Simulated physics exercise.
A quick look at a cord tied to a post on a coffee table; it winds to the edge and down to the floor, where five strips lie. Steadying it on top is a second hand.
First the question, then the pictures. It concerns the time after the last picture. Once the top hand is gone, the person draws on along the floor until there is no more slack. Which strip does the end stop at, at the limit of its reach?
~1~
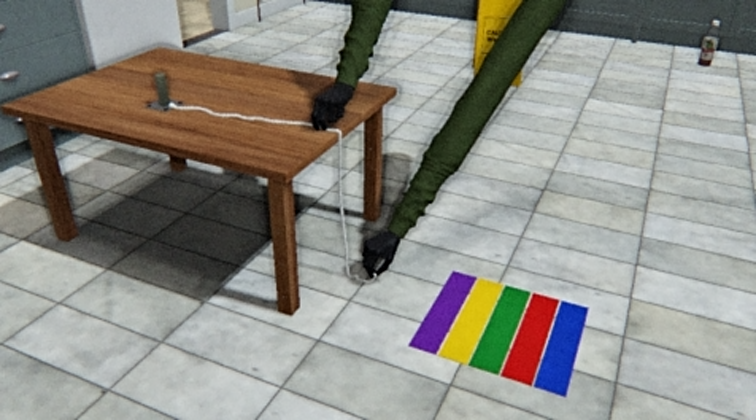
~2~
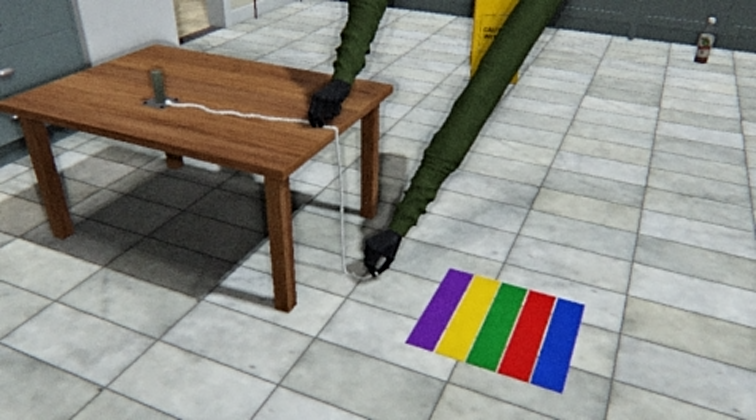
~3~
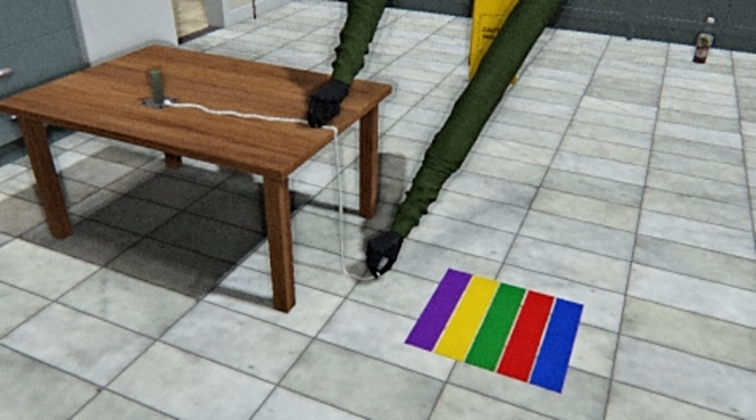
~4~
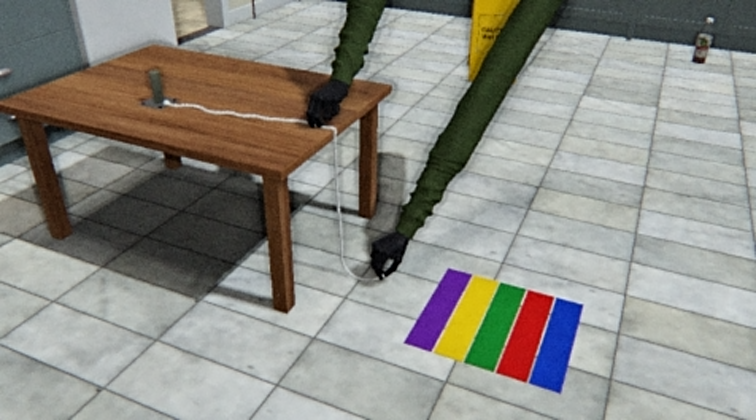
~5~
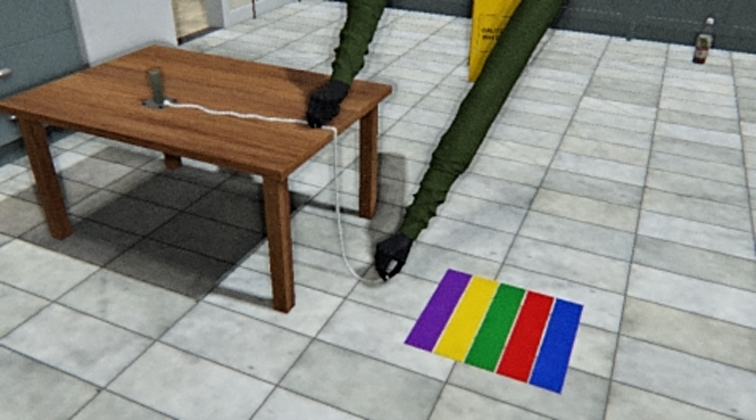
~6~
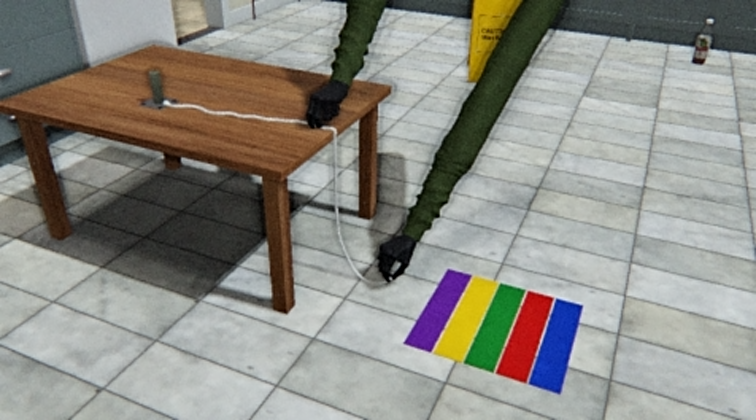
It stops at the yellow strip.
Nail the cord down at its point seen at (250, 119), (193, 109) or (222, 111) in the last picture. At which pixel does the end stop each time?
Near (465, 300), then (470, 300), then (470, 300).
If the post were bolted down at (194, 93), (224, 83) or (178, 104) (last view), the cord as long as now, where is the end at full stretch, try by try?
Estimated pixels per try: (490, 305); (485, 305); (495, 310).
A little later, end near (414, 285); short of the strips.
Next, end near (450, 296); over purple.
When it is tight, end near (472, 302); over yellow. It halts on the yellow strip.
